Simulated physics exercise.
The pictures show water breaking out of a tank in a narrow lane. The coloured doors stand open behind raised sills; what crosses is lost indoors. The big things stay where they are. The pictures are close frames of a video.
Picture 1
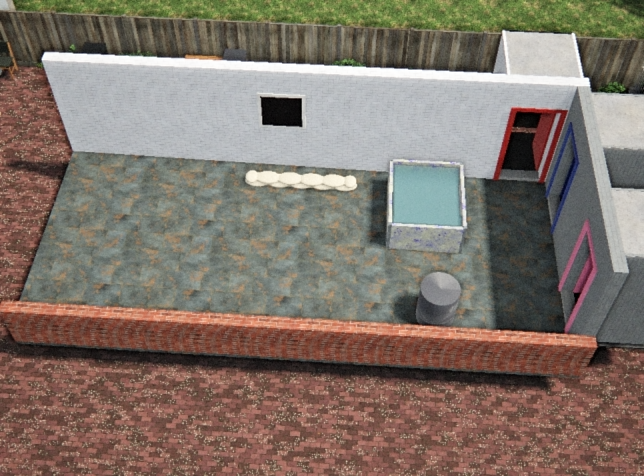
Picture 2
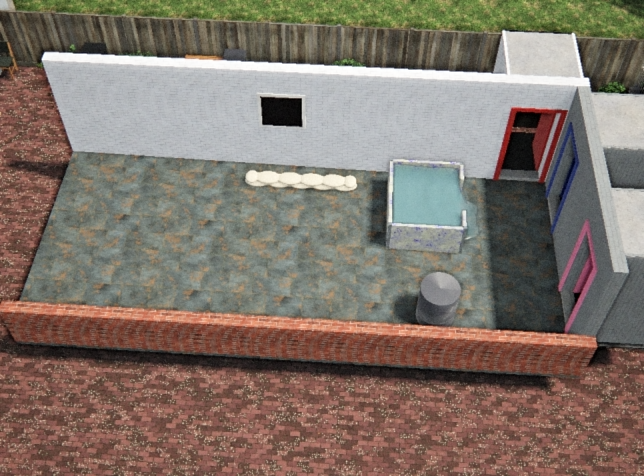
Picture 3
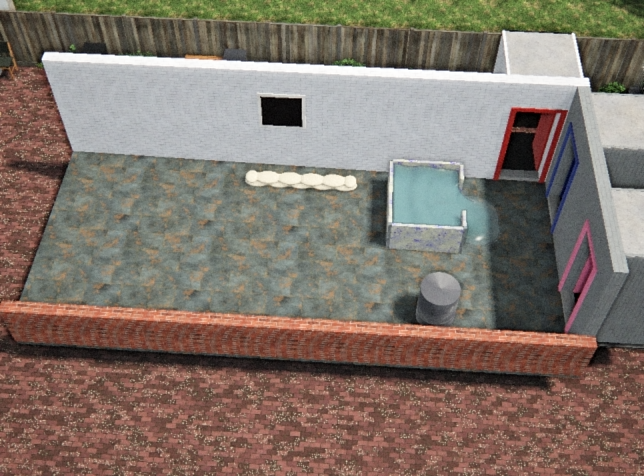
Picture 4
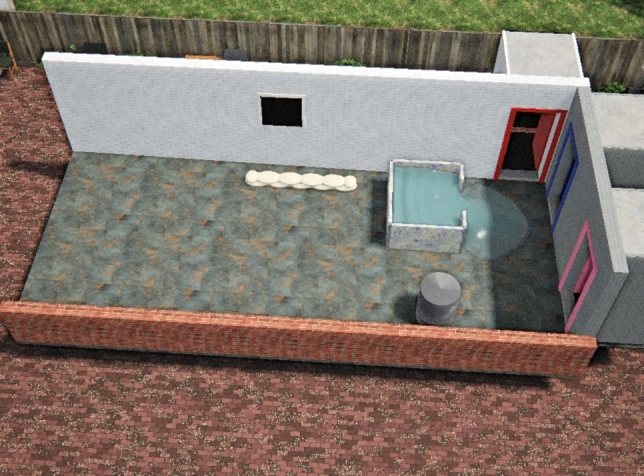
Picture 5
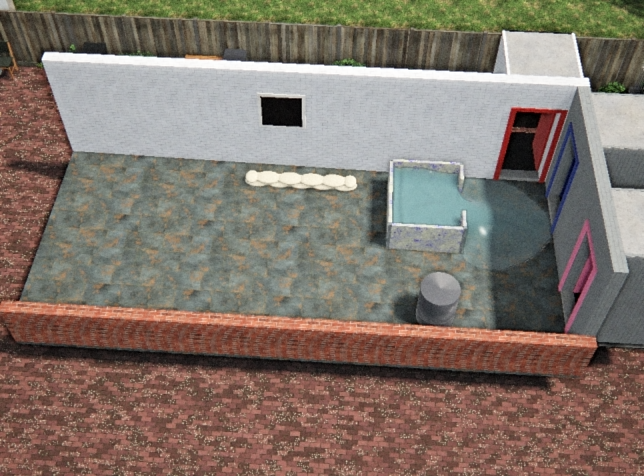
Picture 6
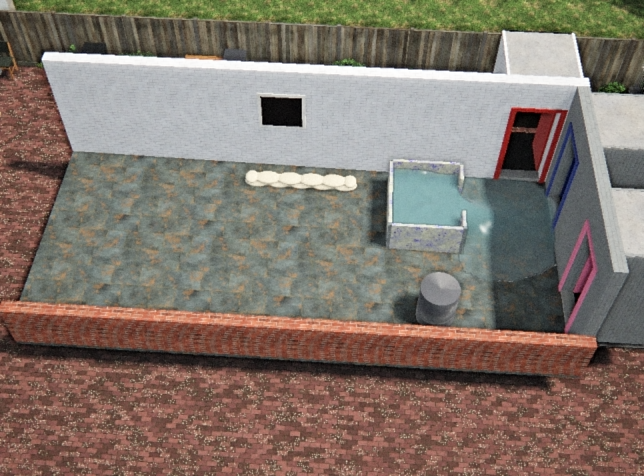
Water breaks out through a gap in the right side of a raised tank in a walled yard, spreading rightward over the paving in a widening sheet toward the coloured doors, then extending nearer the viewer along the right wall.
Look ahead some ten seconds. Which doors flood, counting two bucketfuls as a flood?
One by one: The blue door floods; the pink door floods; the red door floods.
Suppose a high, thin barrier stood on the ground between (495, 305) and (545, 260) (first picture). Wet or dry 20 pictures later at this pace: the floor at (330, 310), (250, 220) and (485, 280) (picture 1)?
In turn: Dry, not flooded, under water.
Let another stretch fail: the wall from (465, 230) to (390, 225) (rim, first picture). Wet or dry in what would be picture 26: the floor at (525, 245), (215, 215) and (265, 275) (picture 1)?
As listed: Wet, dry, covered.
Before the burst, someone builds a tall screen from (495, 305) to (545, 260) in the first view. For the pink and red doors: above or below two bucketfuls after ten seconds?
My reading: Pink is under; red takes more.
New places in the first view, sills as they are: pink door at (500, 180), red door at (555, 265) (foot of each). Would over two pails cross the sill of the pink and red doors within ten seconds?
In short: Pink door is over; red door goes over.
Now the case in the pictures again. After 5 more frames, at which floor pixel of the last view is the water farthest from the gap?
Roughly at (558, 333).
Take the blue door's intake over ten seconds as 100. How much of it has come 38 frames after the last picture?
Some 95 per cent.
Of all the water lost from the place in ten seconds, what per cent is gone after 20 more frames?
Near 70 in a hundred.
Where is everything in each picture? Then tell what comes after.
The first frame shows still water in the water tank at (427, 195).
In the second frame, the front is at (472, 205), out from the gap at (458, 210).
In the third frame, the front is at (496, 230), out from the gap at (458, 212).
In the fourth frame, water pours out at (458, 212) and has run to (523, 217).
In the fifth frame, water pours out at (458, 212) and has run to (548, 216).
In the sixth frame, water pours out at (458, 211) and has run to (554, 261).
A moment on, water covers 10 % of the floor; the blue door far over two buckets in, the pink door wet at the sill, nothing in, the red door under two buckets in.
Next, water covers 15 % of the floor; the blue door far over two buckets in, the pink door under two buckets in, the red door over two buckets in.
Then, water covers 20 % of the floor; the blue door far over two buckets in, the pink door under two buckets in, the red door far over two buckets in.
Later, water covers 35 % of the floor; the blue door far over two buckets in, the pink door over two buckets in, the red door far over two buckets in.
In the end, water covers 50 % of the floor; the blue door far over two buckets in, the pink door over two buckets in, the red door far over two buckets in.
